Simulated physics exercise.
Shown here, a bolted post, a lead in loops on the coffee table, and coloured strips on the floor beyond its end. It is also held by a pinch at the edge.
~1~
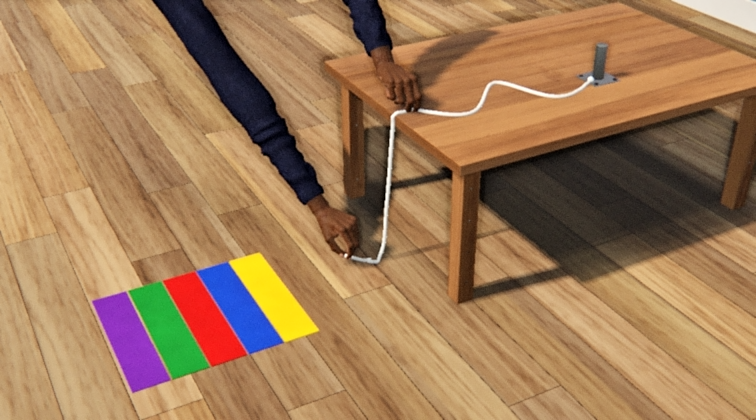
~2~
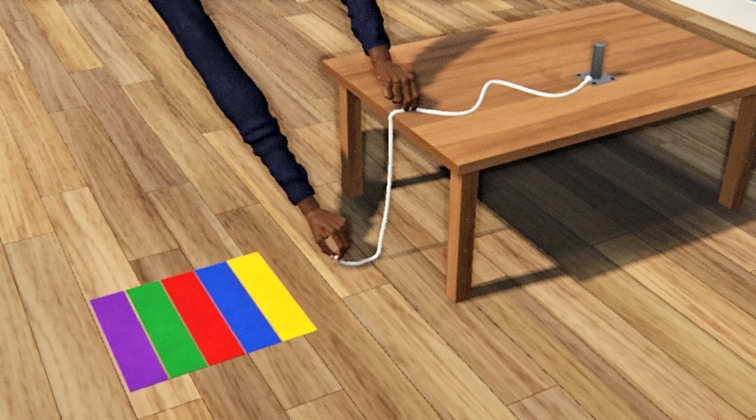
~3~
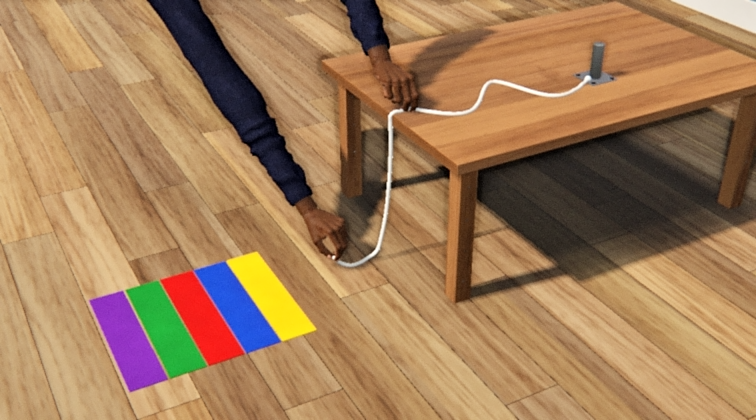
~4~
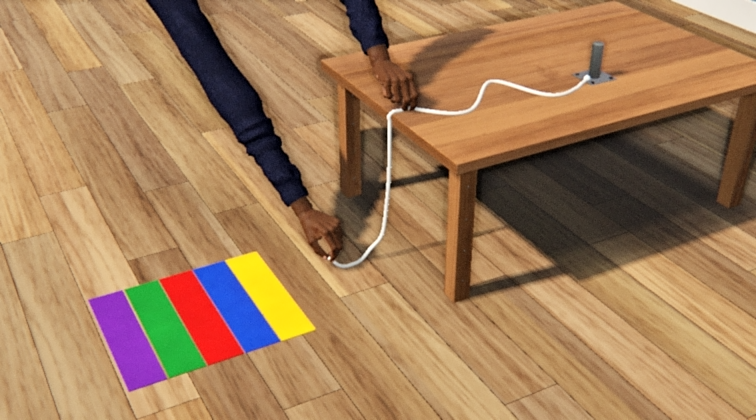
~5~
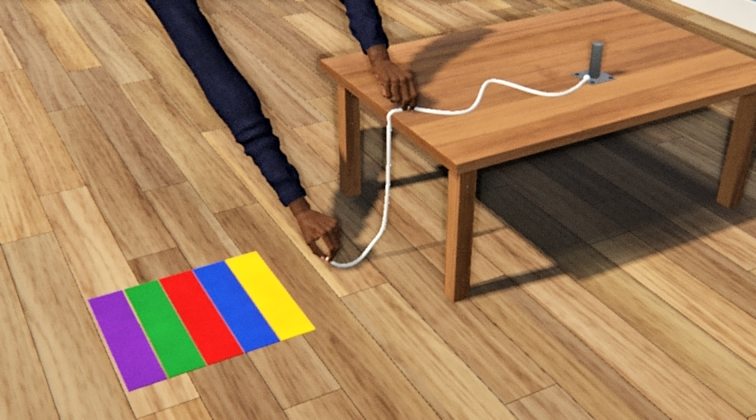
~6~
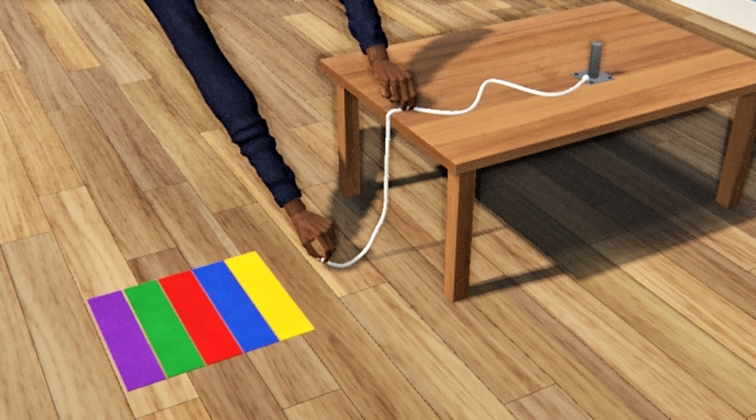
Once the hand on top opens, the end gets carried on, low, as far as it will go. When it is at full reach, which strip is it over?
It is over the green strip.
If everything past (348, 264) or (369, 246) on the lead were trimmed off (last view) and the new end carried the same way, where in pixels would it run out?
Roughly (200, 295), (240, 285).
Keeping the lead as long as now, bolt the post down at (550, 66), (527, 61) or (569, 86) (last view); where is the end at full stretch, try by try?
One per try, in order: (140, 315), (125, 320), (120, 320).
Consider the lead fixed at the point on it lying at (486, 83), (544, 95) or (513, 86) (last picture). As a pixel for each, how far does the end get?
Approximately at (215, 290), at (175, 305) and at (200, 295), in that order.
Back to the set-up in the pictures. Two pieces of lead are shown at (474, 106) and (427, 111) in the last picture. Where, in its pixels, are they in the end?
(414, 111) and (365, 136), roughly.
A little later, end near (224, 289); over blue.
Next, end near (186, 301); over red.
When it is tight, end near (163, 308); over green. It halts on the green strip.
